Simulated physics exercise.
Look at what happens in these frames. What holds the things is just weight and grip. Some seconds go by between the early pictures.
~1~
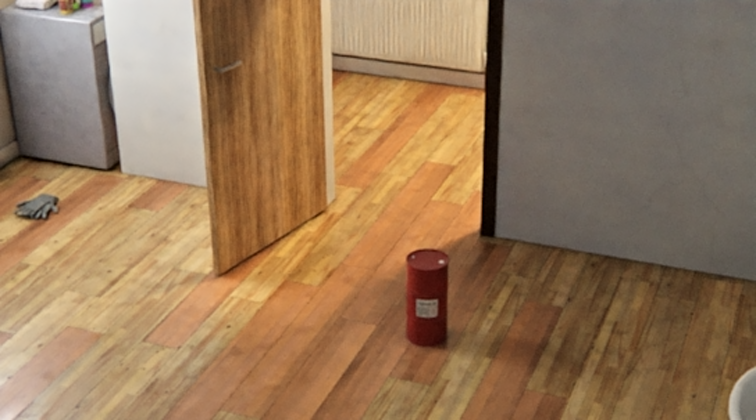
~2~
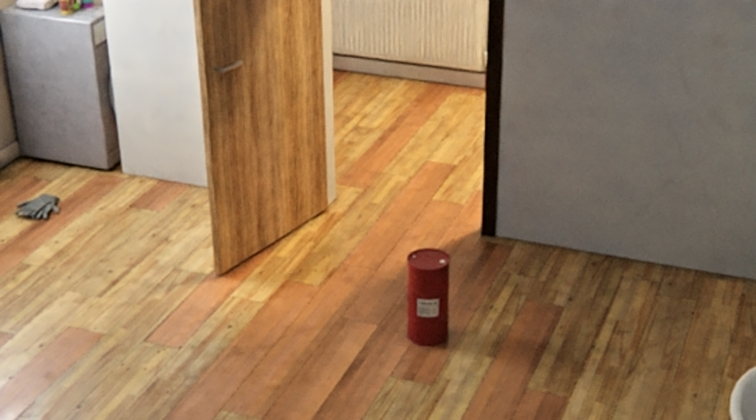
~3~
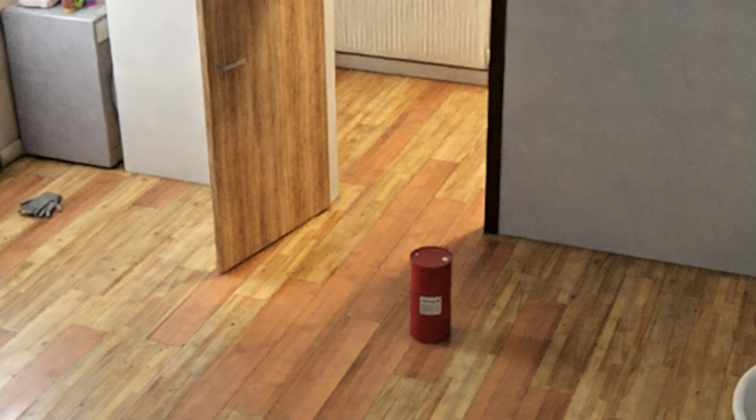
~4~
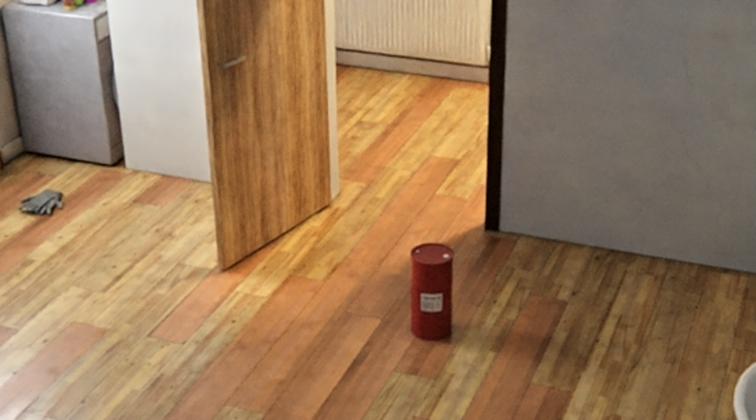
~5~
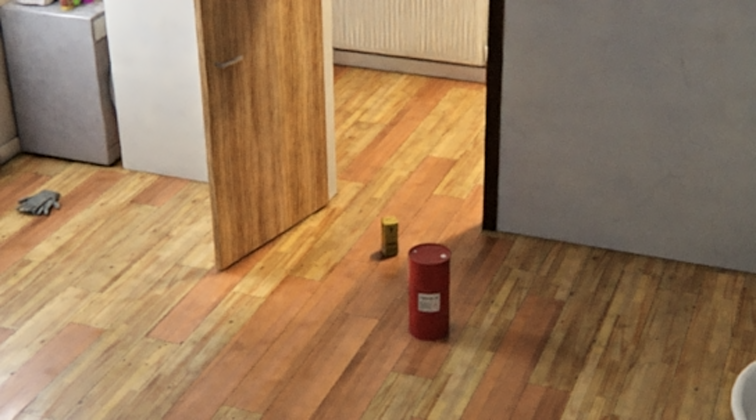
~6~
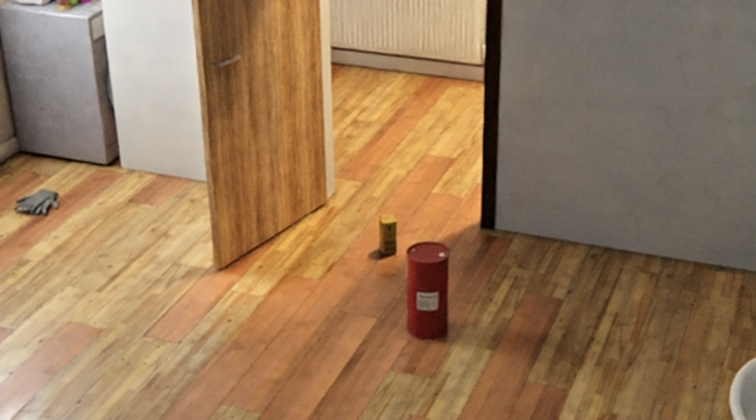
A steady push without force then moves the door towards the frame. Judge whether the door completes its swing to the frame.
The door ends up closed.
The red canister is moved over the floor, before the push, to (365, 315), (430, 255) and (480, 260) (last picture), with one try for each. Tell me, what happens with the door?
The door meets the jamb in the first try, is obstructed in the second and meets the jamb in the third.
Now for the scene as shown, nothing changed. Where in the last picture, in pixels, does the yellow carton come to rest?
End point in the final view: About (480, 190).
Then, 1.00 s on from there, door 52° open.
Then, 1.40 s on from there, door 16° open; yellow carton shifted well along near (430, 217).
Then, 1.70 s on from there, door 0° open; yellow carton turned 6° from how it was put near (459, 192).
In the end, door 0° open; toppled on the floor, yellow carton; red canister unmoved. At the end, from the last picture's camera, yellow carton near (480, 190).
